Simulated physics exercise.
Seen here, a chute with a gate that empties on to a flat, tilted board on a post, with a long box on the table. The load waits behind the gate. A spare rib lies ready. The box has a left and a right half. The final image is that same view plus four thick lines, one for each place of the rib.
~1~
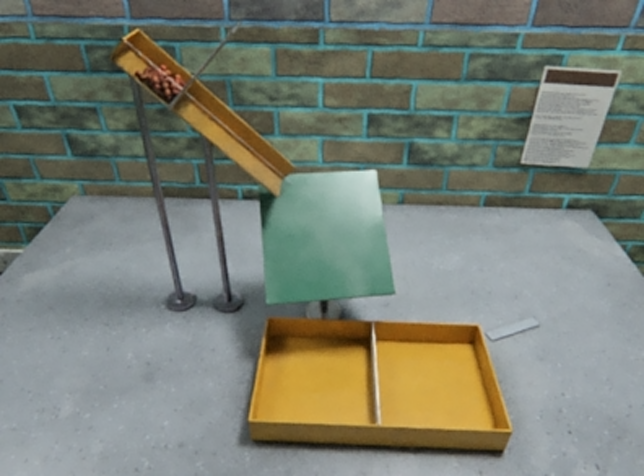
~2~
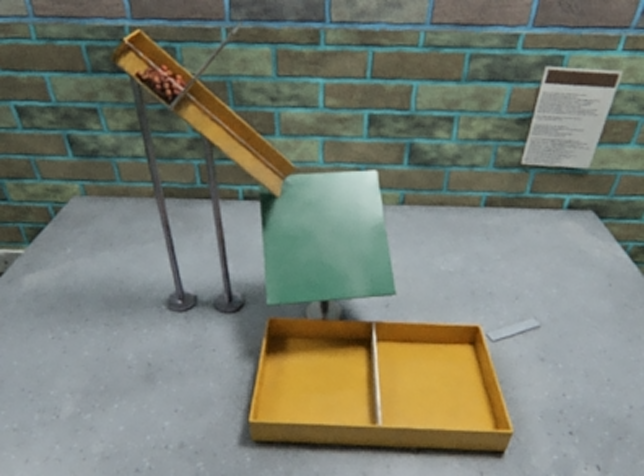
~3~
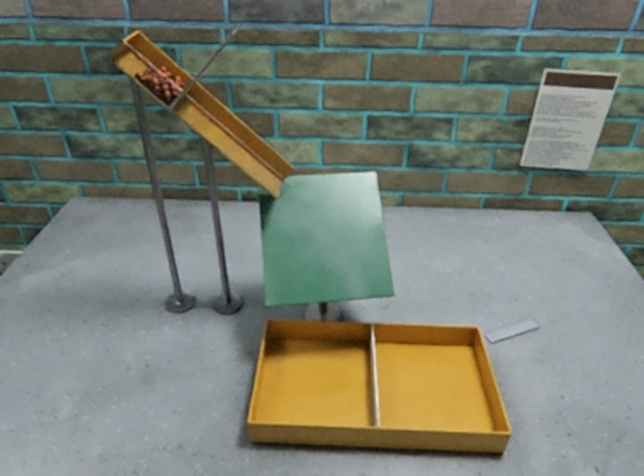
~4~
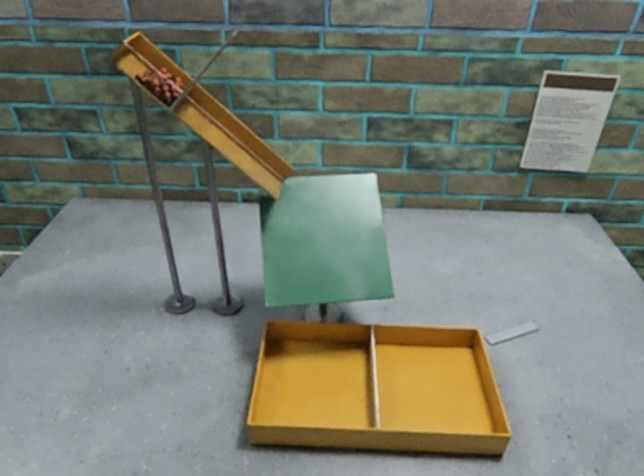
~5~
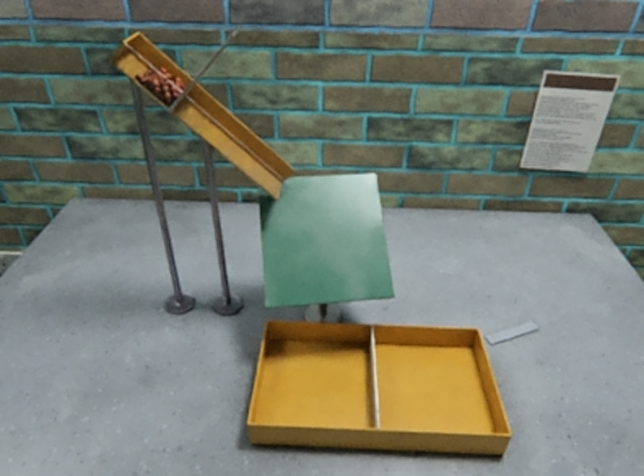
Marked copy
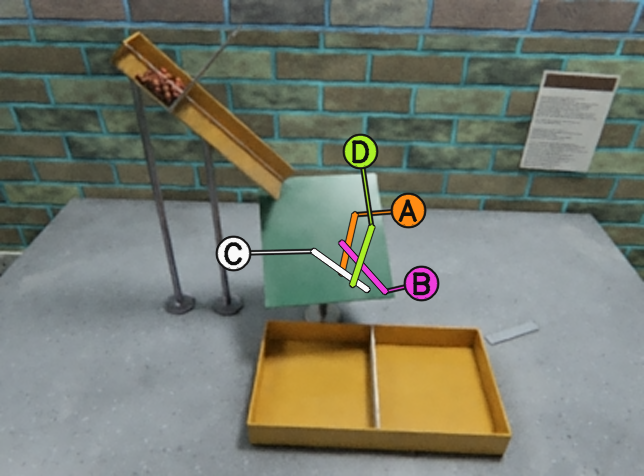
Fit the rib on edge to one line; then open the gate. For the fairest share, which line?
B.
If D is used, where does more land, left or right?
More lands on the left.
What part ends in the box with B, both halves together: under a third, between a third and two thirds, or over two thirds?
Over two thirds.
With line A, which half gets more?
More lands on the left.
On the marked copy, line A from (354, 214) to (341, 273); line B from (341, 243) to (385, 291); line C from (313, 251) to (367, 289); line D from (371, 227) to (352, 284).
For line A, of what is caught, all but a few in the left half, a small share in the right.
For line B, of what is caught, close to half in the left half, close to half in the right.
For line C, of what is caught, only a few in the left half, all but a few in the right.
For line D, of what is caught, all but a few in the left half, only a few in the right.
